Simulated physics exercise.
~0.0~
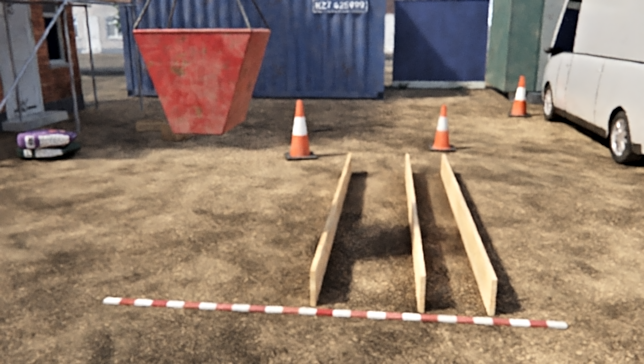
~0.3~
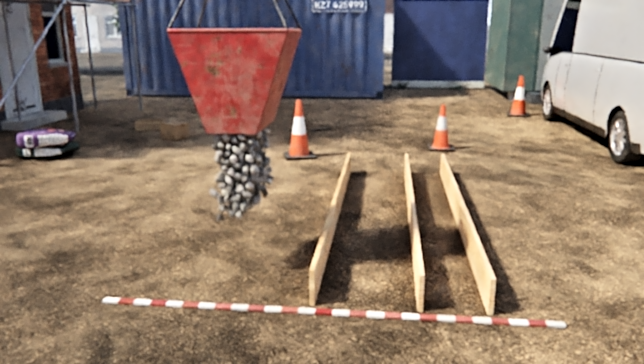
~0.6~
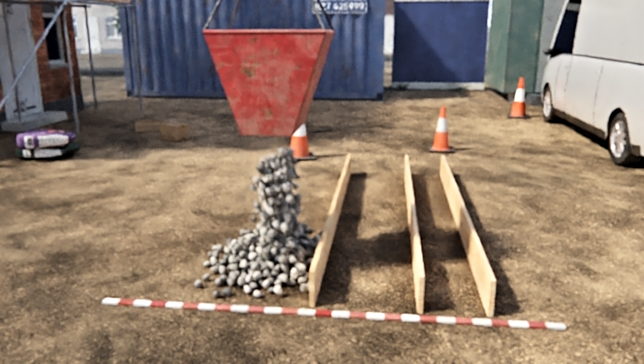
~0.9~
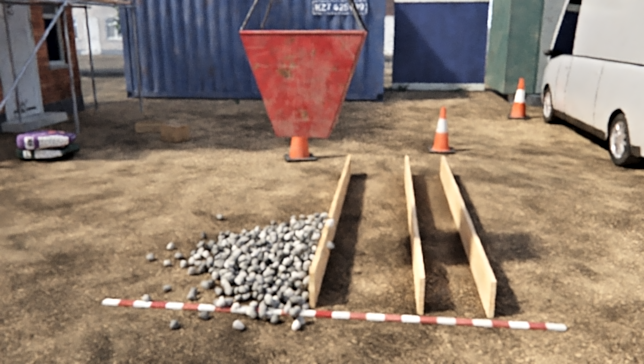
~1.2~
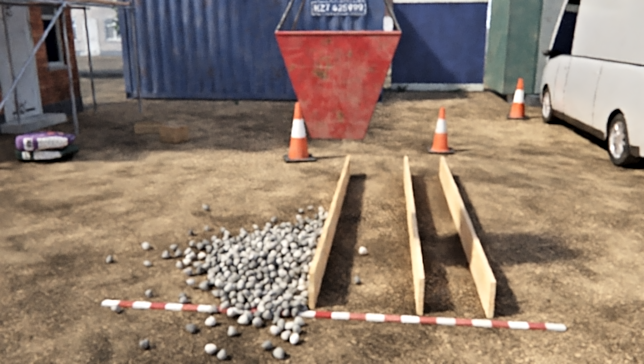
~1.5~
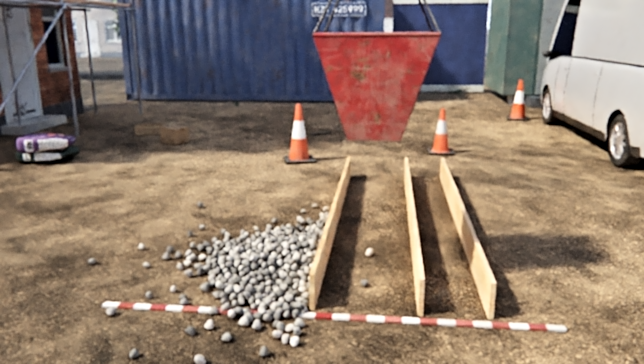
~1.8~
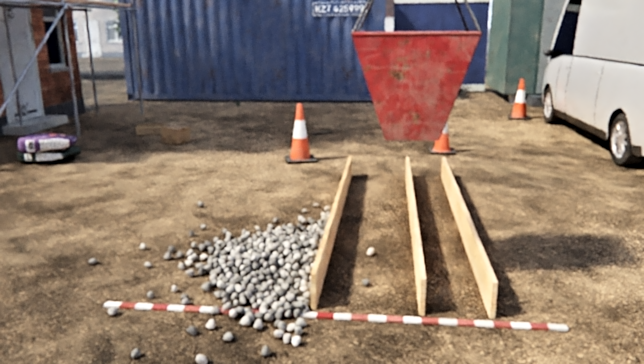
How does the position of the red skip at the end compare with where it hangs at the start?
At the start it hangs on the left, short of the wooden boards and to the left of the traffic cones. By the end it has moved well to the right and hangs beyond the left cone, over the far side of the boards at about the same height.
